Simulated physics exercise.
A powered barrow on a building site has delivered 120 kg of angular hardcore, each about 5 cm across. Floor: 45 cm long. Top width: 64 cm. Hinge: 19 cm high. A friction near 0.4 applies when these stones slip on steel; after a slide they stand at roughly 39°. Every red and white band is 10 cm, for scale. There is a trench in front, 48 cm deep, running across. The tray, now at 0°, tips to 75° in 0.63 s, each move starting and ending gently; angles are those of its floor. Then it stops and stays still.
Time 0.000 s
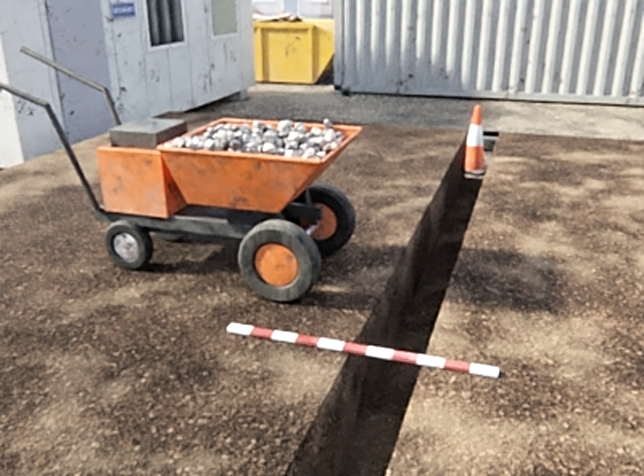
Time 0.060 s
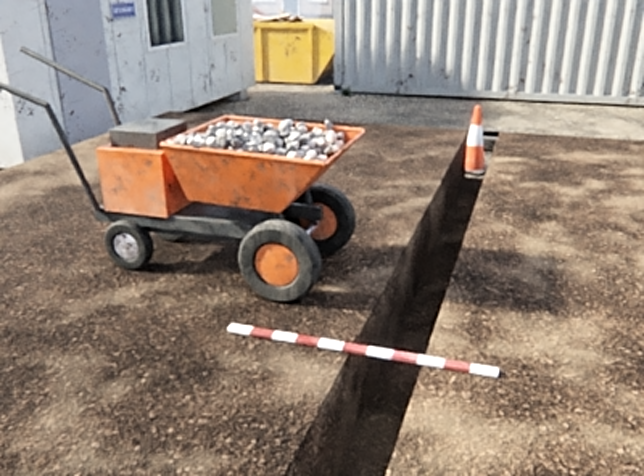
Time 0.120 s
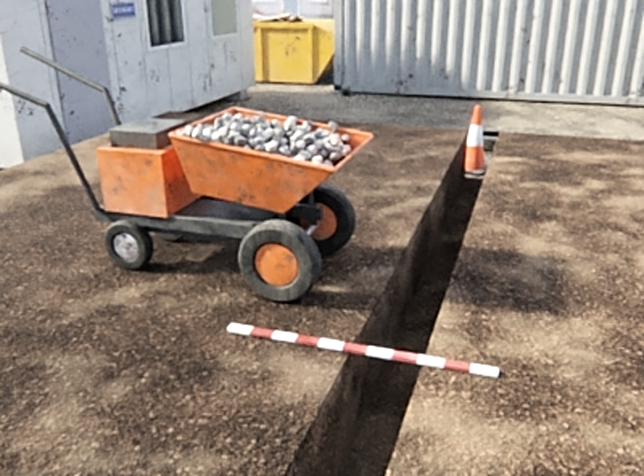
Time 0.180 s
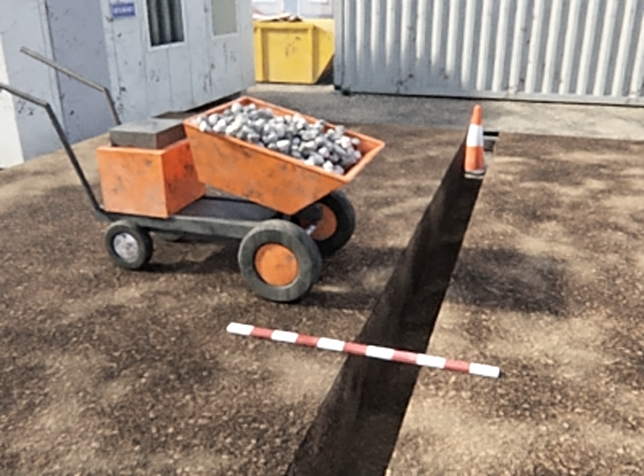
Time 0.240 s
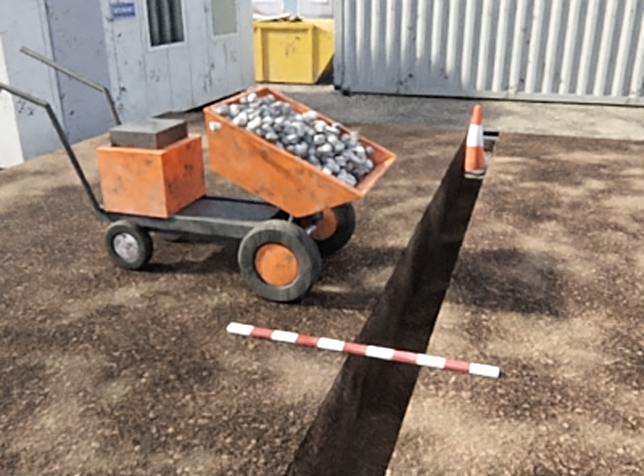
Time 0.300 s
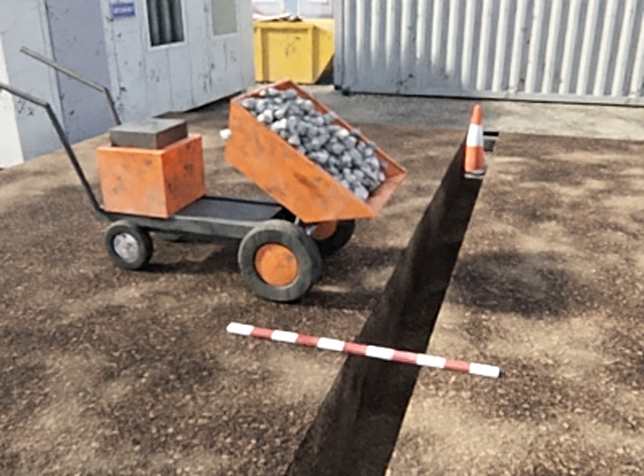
Building site yard, an orange powered barrow standing beside a narrow trench, its stone-filled tray tilting steadily steeper towards the right.
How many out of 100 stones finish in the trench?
About 60 of them.
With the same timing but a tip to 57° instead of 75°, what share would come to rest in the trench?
About 25%.
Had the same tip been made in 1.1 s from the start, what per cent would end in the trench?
With that timing, about 75 per cent.
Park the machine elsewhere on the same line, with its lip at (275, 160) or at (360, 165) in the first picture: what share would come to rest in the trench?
The first gives about 85 percent and the second about 5 percent.
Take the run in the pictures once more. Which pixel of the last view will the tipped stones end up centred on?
The stones end up centred near (434, 351).
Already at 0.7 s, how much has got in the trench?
By that point it's something like 20 in a hundred.
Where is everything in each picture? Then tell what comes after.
The tray is at 0°, its lip at (320, 162); the top of the load is at (280, 130), in the first frame.
The tray is at 2°, its lip at (324, 164); the top of the load is at (262, 130); the stones move at 0.4 m/s on average, in the second frame.
The tray is at 7°, its lip at (334, 170); the top of the load is at (244, 122); the stones move at 0.8 m/s on average, in the third frame.
The tray is at 15°, its lip at (348, 181); the top of the load is at (249, 114); the stones move at 1.2 m/s on average, in the fourth frame.
The tray is at 24°, its lip at (363, 196); the top of the load is at (260, 104); the stones move at 1.4 m/s on average, in the fifth frame.
The tray is at 35°, its lip at (376, 215); the top of the load is at (281, 98); the stones move at 1.5 m/s on average, in the sixth frame.
After 0.5 s the floor is at 63°; 100 % in the tray; the foremost stones are at (410, 236).
After 0.7 s the floor is at 75°; 55 % in the tray, 22 % in the trench, 23 % past the trench; the foremost stones are at (497, 298).
After 1.1 s the floor is at 75°; 11 % in the tray, 47 % in the trench, 42 % past the trench; the foremost stones are past the picture's edge.
After 3.0 s the floor is at 75°; 0 % in the tray, 60 % in the trench, 40 % past the trench; the foremost stones are past the picture's edge.
